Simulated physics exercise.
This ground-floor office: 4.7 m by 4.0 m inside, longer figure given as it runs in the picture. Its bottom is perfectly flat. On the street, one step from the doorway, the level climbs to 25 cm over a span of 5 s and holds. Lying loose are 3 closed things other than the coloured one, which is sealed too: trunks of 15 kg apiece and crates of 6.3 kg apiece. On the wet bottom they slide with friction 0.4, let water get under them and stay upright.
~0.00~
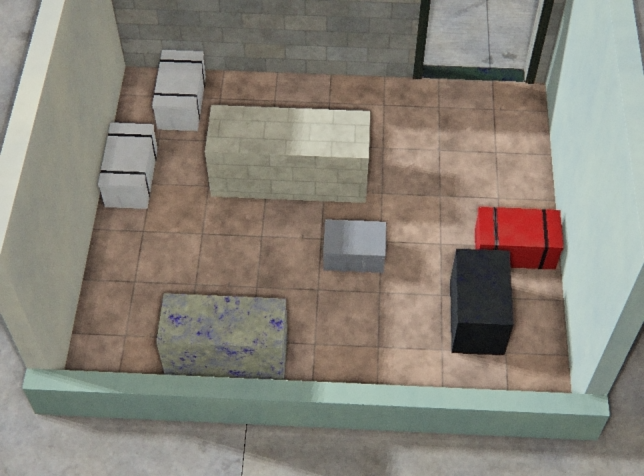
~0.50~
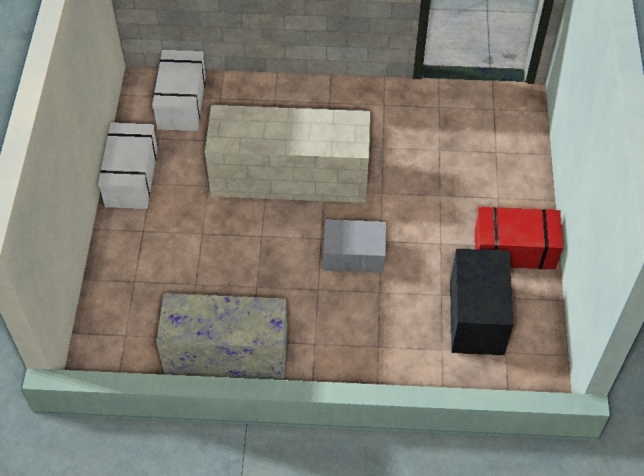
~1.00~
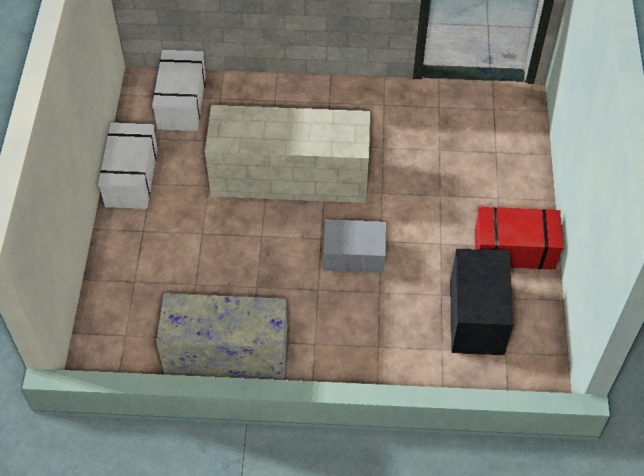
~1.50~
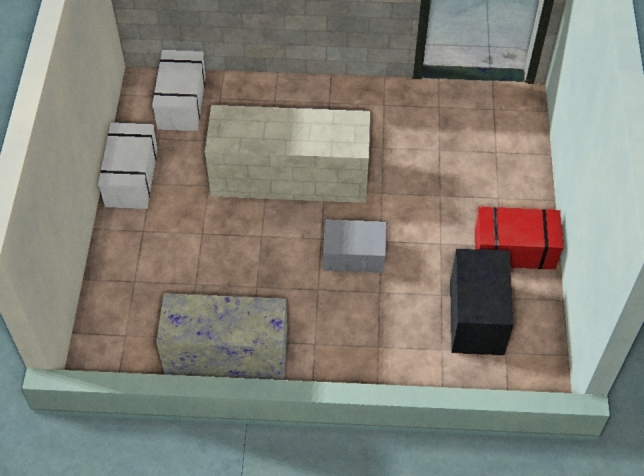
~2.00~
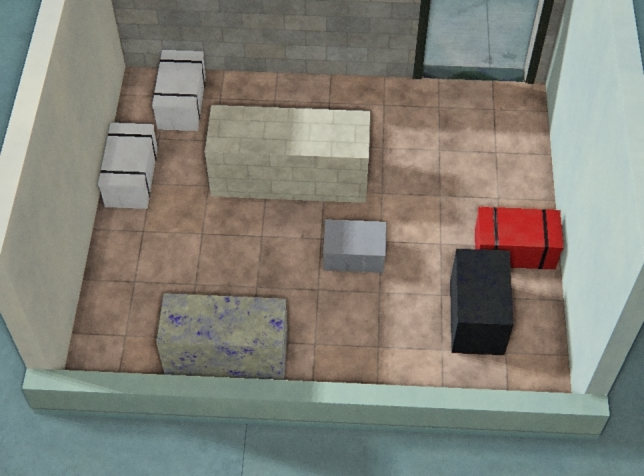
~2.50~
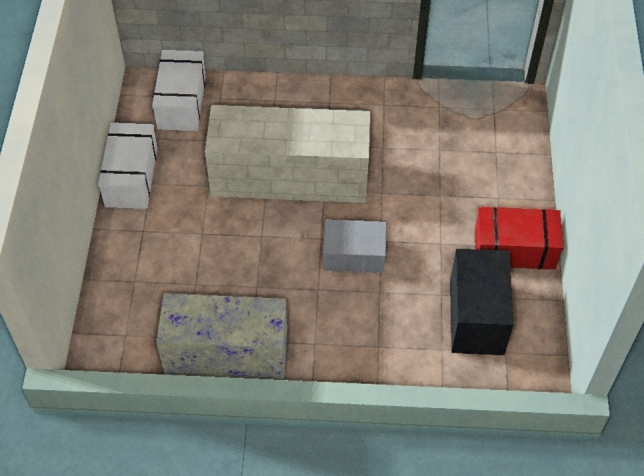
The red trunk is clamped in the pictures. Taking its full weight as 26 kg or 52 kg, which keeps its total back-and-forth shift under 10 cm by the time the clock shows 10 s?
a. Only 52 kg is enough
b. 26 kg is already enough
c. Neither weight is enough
Option c: Neither weight is enough.
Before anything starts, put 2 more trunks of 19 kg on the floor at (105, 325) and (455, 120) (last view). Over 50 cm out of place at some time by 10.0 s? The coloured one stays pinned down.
Below the mark, then above the mark.
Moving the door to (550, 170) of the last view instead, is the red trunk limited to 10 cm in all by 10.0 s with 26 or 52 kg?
So the light mass does it.
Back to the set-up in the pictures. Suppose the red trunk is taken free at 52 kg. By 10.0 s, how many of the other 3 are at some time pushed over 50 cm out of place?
The answer here is 1.
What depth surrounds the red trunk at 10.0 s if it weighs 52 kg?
12 cm, roughly.
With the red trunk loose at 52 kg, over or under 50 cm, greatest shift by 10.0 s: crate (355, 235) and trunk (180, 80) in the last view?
So that's further for the first and not as far for the second.
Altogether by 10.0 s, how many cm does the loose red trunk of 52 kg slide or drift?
The distance adds up to about 20 cm.
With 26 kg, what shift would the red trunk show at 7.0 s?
About 20 cm off its spot.
After 3.5 s the red trunk would be 0 cm from its start with 26 kg and 0 cm from its start with 52 kg; 0 cm of water round it then.
After 4.5 s the red trunk would be 8 cm from its start with 26 kg and 0 cm from its start with 52 kg; 7 cm of water round it then.
After 7.0 s the red trunk would be 22 cm from its start with 26 kg and 19 cm from its start with 52 kg; 9 cm of water round it then.
After 10.0 s the red trunk would be 22 cm from its start with 26 kg and 19 cm from its start with 52 kg; 12 cm of water round it then.
